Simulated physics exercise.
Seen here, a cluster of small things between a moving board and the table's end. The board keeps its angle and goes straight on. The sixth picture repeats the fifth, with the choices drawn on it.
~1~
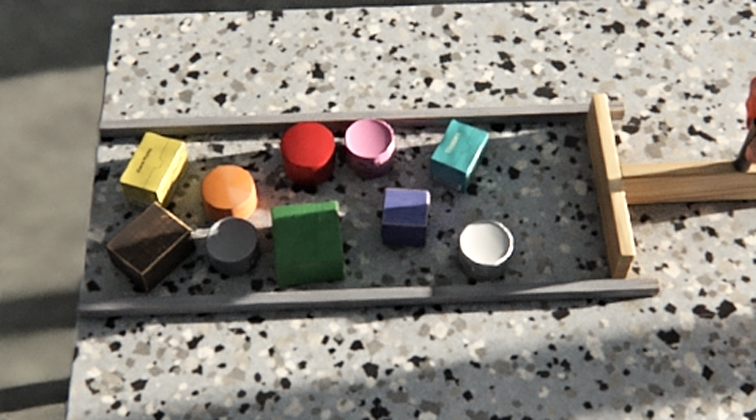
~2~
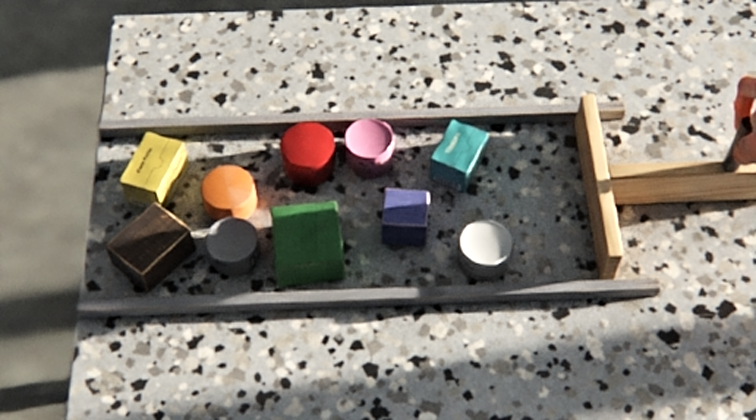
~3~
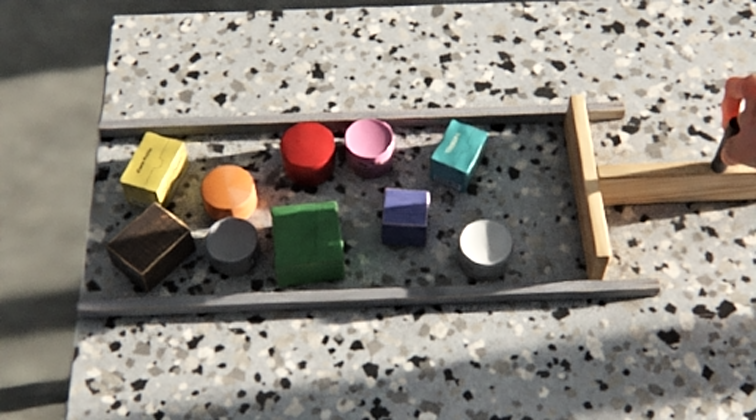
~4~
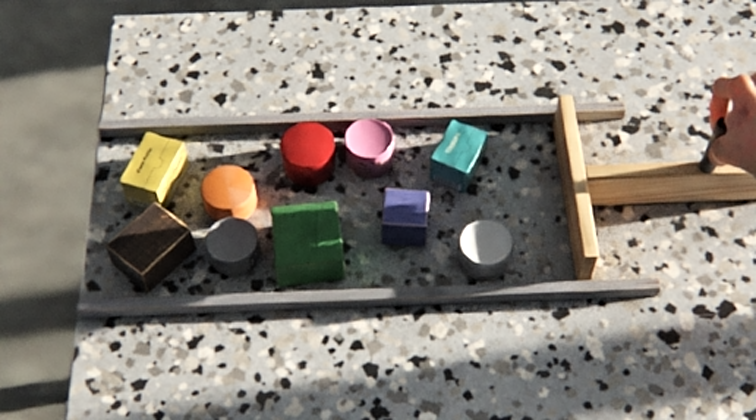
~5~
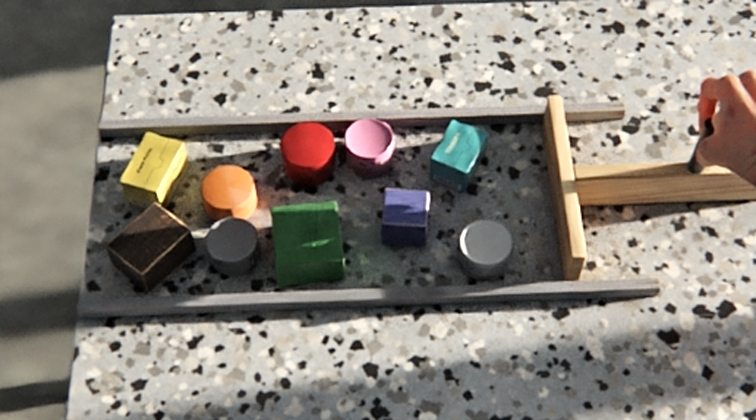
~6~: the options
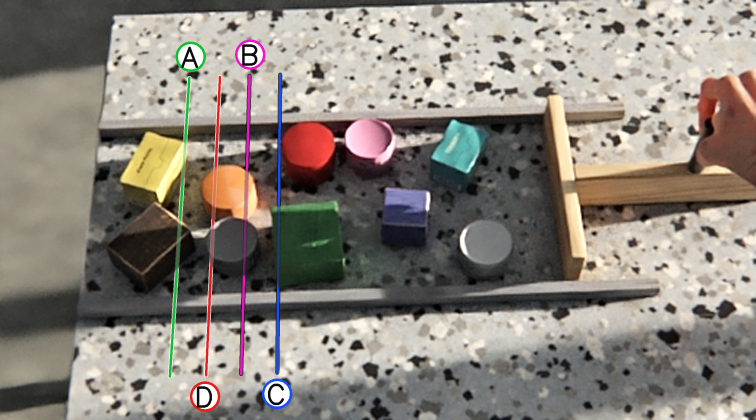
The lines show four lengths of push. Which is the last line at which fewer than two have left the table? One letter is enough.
It can go as far as B.
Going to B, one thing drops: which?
It is the black block.
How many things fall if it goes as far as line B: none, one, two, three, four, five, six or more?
One.
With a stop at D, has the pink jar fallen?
No.
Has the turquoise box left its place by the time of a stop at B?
Yes.
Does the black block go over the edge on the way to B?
Yes.
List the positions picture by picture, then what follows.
The first picture shows turquoise box (459, 156); black block (152, 247); red pot (309, 154).
The second picture shows board (602, 171); grey jar (233, 247).
The third picture shows board (590, 171); yellow packet (155, 173).
The fourth picture shows board (578, 172); blue block (406, 217).
The fifth picture shows board (567, 172); orange tin (229, 195); turquoise box (459, 156); black block (152, 247).
On the marked copy, A at (180, 215); B at (246, 212); C at (279, 211); D at (214, 214).
Taking B. A third of the way, board (450, 176); white tub (420, 255); turquoise box (419, 162).
Two thirds of the way, board (336, 181); black block (133, 244); grey jar (187, 246).
When it is over, board (247, 184); black block over the edge; grey jar (103, 242); one fallen.
As for the rest, A drops four; C is within the limit but short; D drops four.
